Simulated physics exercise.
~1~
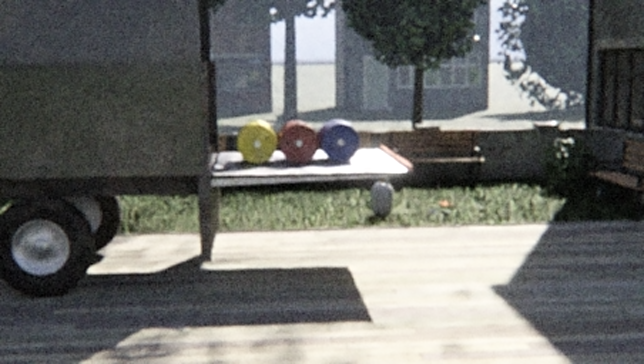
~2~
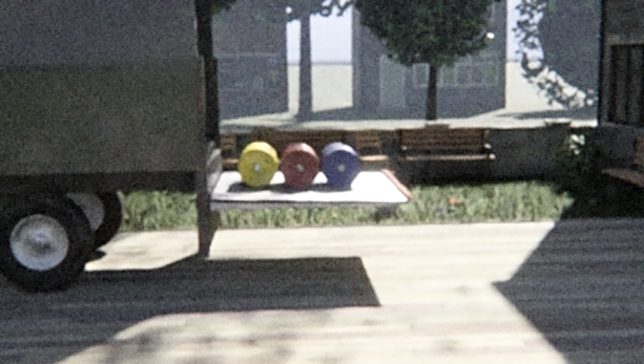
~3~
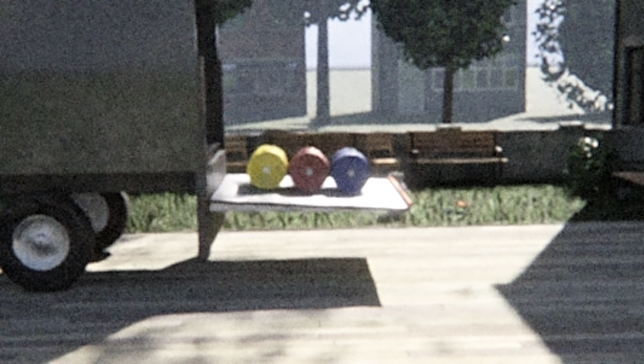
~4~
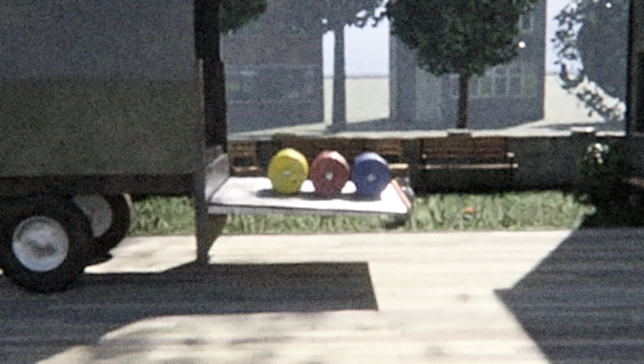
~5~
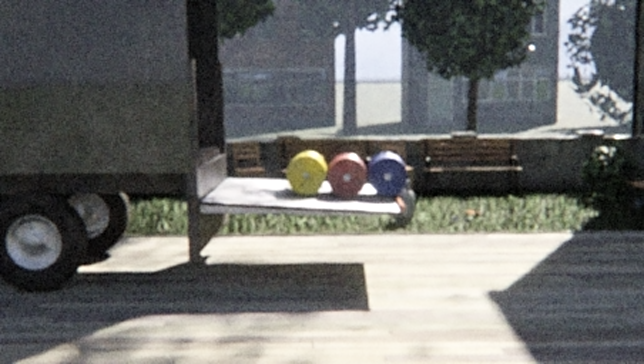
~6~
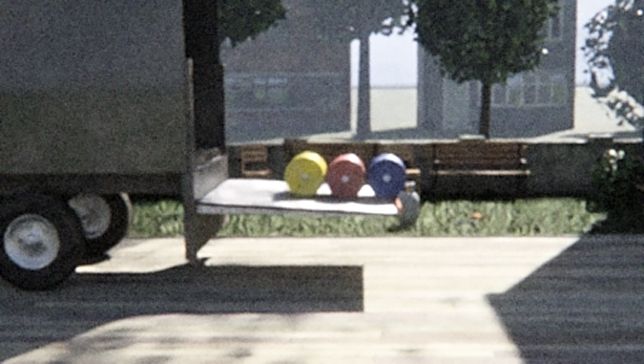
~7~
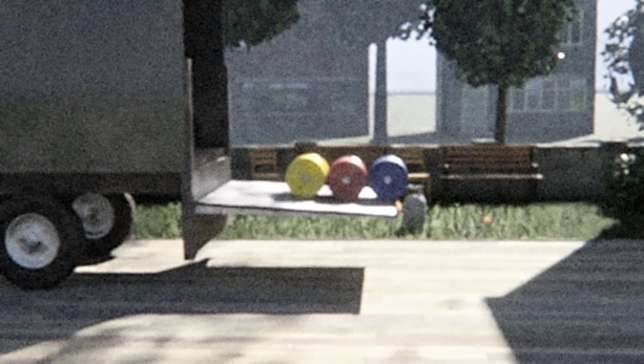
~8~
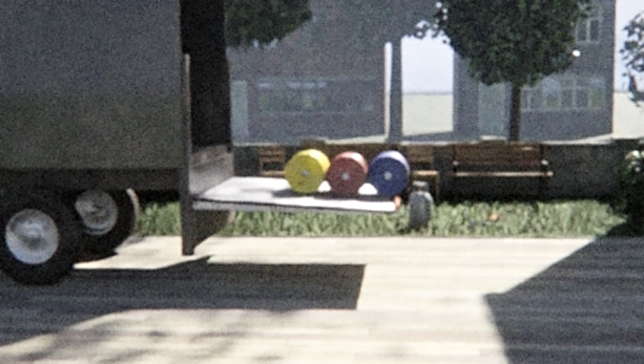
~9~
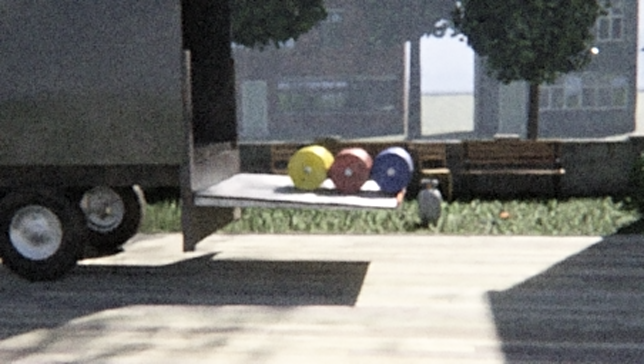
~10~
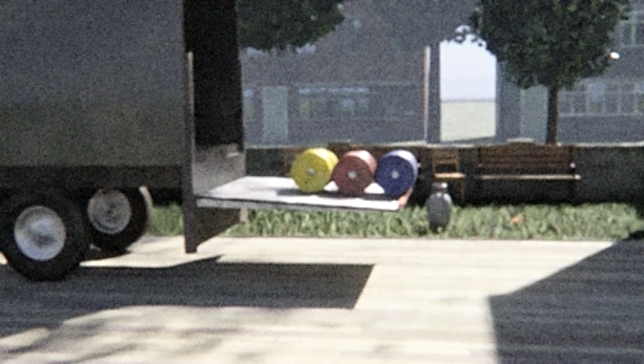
In a sunlit paved yard with trees, benches and brick buildings behind, a camera looks side-on at the back of a dark truck, drifting slightly sideways. Three kegs, yellow, red and blue from left to right, sit close together with their round ends facing the viewer on a pale tail-lift plate. The plate drops a short way and tips down at its outer edge. The kegs roll a short distance right together, towards the raised stop. The blue one halts at the edge, with red and yellow lined up behind it, and all three remain on the plate.
